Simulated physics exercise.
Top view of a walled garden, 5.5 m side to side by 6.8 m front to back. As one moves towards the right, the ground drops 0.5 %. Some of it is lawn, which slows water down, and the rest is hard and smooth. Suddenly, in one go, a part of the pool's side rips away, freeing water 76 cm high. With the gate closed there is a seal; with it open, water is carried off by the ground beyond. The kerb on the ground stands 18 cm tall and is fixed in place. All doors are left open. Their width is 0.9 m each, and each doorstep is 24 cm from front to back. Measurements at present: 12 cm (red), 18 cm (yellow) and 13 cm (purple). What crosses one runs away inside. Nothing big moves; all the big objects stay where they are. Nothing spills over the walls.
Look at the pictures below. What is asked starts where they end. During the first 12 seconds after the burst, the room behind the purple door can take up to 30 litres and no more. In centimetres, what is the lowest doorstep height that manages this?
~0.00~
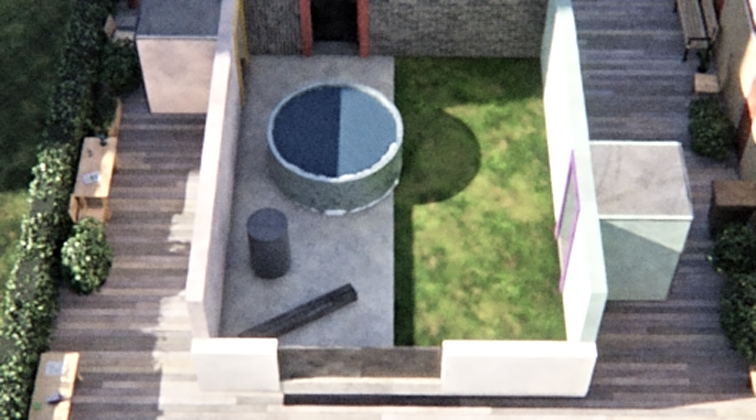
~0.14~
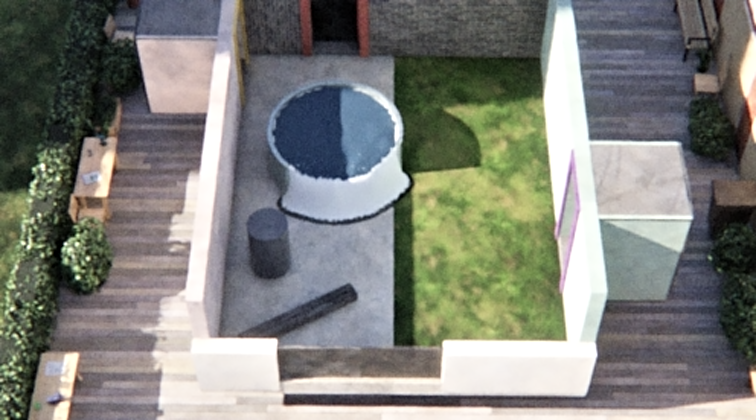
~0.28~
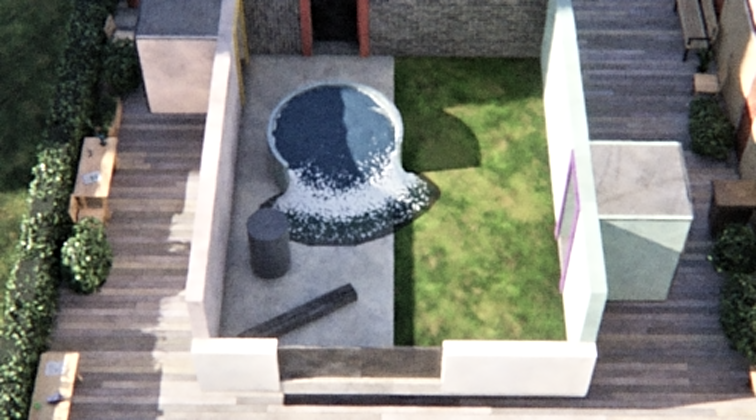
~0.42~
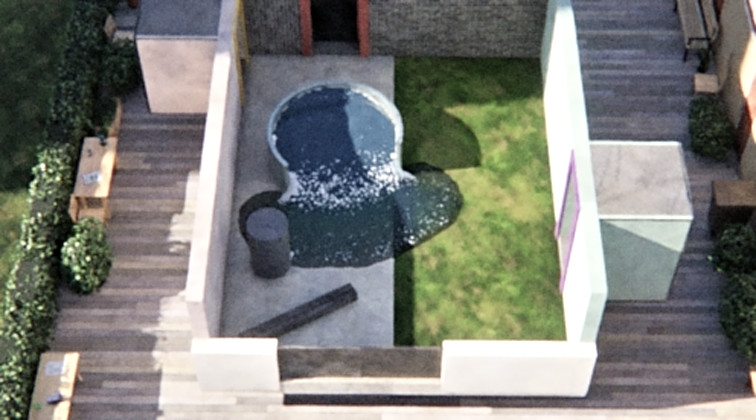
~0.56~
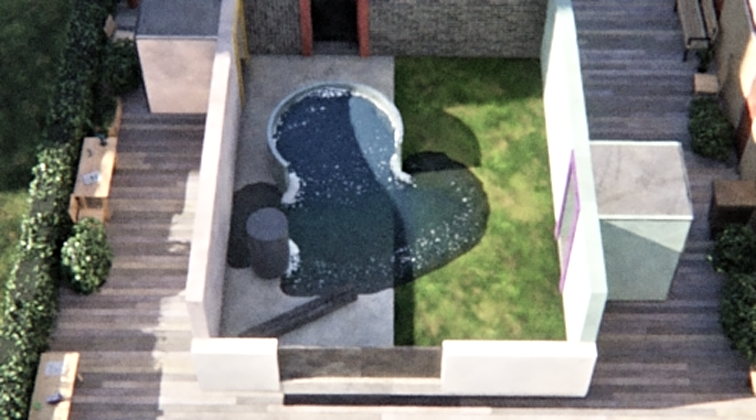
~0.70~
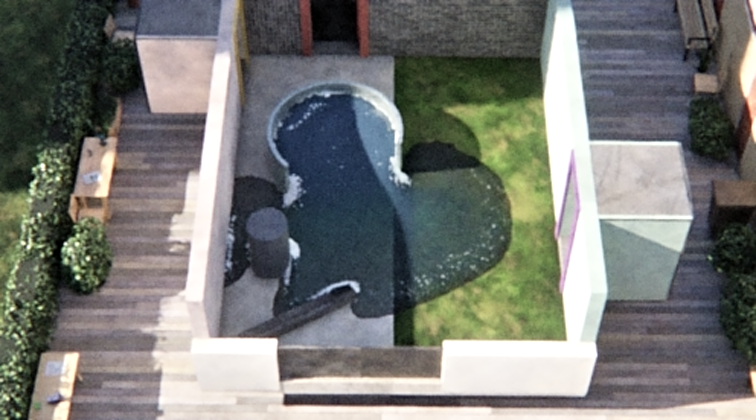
11.5 cm.
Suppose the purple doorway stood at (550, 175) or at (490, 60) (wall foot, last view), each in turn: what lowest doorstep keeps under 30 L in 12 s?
Around 6.5 and 8.0 cm respectively.
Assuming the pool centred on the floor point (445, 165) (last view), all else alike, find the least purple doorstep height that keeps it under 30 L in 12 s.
Close to 19 cm would do it.
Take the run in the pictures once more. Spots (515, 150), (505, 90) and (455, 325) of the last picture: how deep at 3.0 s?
Roughly 1, then 0, then 17 cm.
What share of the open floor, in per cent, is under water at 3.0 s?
Approximately 65 %.
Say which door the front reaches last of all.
The red door.
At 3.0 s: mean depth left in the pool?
I'd put it at some 14 centimetres on average.
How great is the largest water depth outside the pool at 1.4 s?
About 39 cm.
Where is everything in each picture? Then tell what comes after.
In the first frame, the pool at (335, 132) is whole and still, 76 cm deep; the purple door at (568, 226) is dry.
In the second frame, the gap is at (351, 201), the front 0.3 m out at (409, 185); the back of the pool holds 76 cm.
In the third frame, the gap is at (351, 201), the front 0.8 m out at (434, 197); the back of the pool holds 76 cm.
In the fourth frame, the front is at (448, 222), 1.3 m from the gap at (351, 203); 4.2 m2 of floor is wet, 75 cm left at the back.
In the fifth frame, the front is at (474, 239), 1.8 m from the gap at (351, 203); 7.2 m2 of floor is wet, 65 cm left at the back.
In the sixth frame, the front is at (493, 260), 2.3 m from the gap at (351, 203); 9.5 m2 of floor is wet, 60 cm left at the back; 1.0 m in a straight line remain to the purple door at (568, 226).
After 1.4 s water covers 55 % of the floor, deepest (39 cm) near (324, 301); 1 cm at the purple door, 0 litres in over its 13 cm doorstep.
After 3.0 s water covers 65 % of the floor, deepest (38 cm) near (543, 371); 12 cm at the purple door, 0 litres in over its 13 cm doorstep.
After 12.0 s water covers 95 % of the floor, deepest (12 cm) near (256, 66); 7 cm at the purple door, 14 litres in over its 13 cm doorstep.
At the purple door as built, the water arrived by 1.4 s and peaked near 18 cm at 3.8 s.
With a doorstep of 9.5 cm, 59 litres would have come in within the 12 s; with 13 cm, 14 litres. So under 30 litres takes about 11.5 cm.
